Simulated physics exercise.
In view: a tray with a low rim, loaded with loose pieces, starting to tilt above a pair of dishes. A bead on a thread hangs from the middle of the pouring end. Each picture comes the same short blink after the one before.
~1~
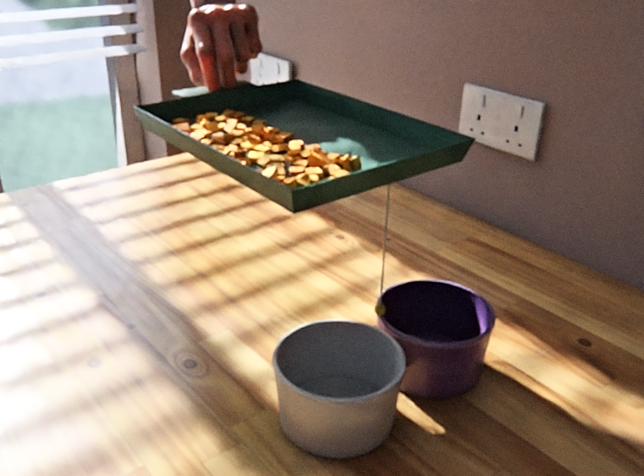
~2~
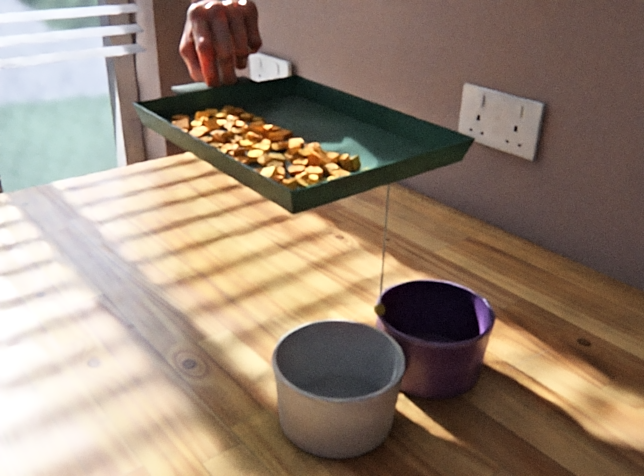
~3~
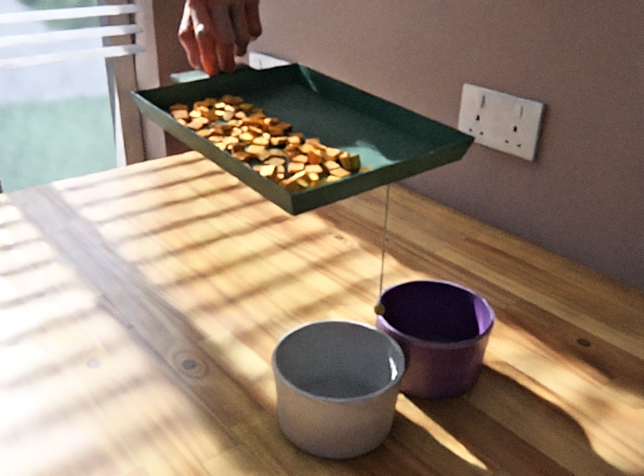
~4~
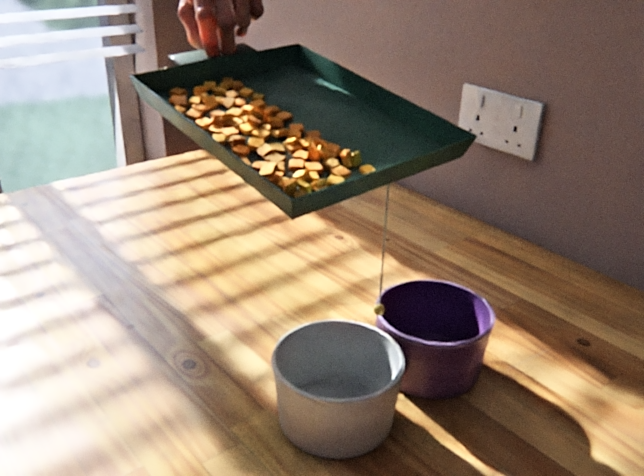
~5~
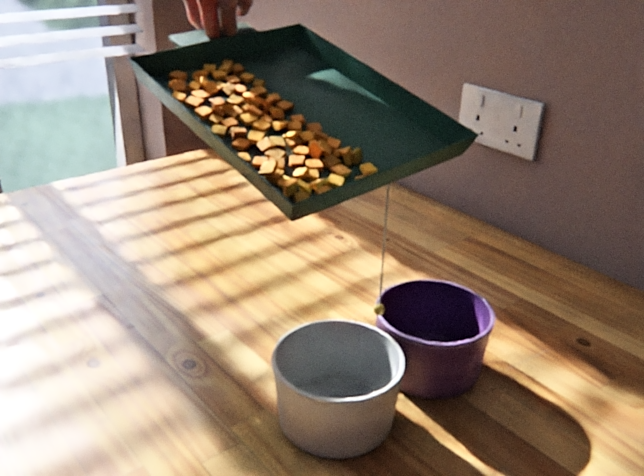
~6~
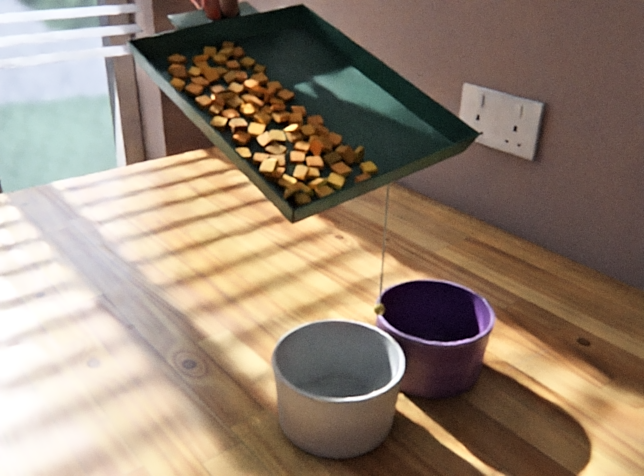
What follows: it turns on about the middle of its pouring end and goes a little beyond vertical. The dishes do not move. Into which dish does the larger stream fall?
Fuller: The left-hand dish.
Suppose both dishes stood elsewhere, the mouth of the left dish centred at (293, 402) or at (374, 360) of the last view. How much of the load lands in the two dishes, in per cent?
Roughly 90 per cent, and 40 per cent.
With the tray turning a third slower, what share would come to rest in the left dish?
It comes to 80 per cent or so.
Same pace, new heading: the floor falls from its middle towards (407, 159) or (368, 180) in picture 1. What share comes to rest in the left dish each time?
Roughly 0 per cent, and 30 per cent.
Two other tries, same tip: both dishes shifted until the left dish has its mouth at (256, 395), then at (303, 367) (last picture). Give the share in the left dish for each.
About 50 and 90 per cent.
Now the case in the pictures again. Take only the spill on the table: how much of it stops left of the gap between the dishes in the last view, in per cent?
Close to 60 per cent.
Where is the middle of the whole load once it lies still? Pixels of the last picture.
At about (337, 421).
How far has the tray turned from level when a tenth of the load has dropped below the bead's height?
Around 80° of tilt.
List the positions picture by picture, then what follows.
Corners of the pouring end at (294, 186) and (465, 138), level; middle of the load at (262, 150), small crackers; left dish at (381, 416); right dish at (477, 360); bead on its thread at (380, 310), in the first picture.
Corners of the pouring end at (294, 187) and (464, 137), level; middle of the load at (262, 149), in the second picture.
Corners of the pouring end at (294, 190) and (465, 136), tipped barely, lowest at the left corner; middle of the load at (261, 143), in the third picture.
Corners of the pouring end at (294, 194) and (466, 135), tipped a little, lowest at the left corner; middle of the load at (261, 135), in the fourth picture.
Corners of the pouring end at (295, 198) and (468, 133), tipped a little, lowest at the left corner; middle of the load at (262, 127), in the fifth picture.
Corners of the pouring end at (295, 202) and (470, 132), tipped clearly, lowest at the left corner; middle of the load at (262, 119); left dish at (380, 416); right dish at (476, 360), in the sixth picture.
Soon, tray tipped steeply; all on the tray.
A while on, tray tipped right over; about half on the tray; about a quarter in the left dish; a small part outside both; about a quarter in the air.
Towards the end, tray tipped past a quarter turn; most in the left dish; about a quarter outside both.
Finally, tray tipped past a quarter turn; most in the left dish; none in the right dish; about a quarter outside both.
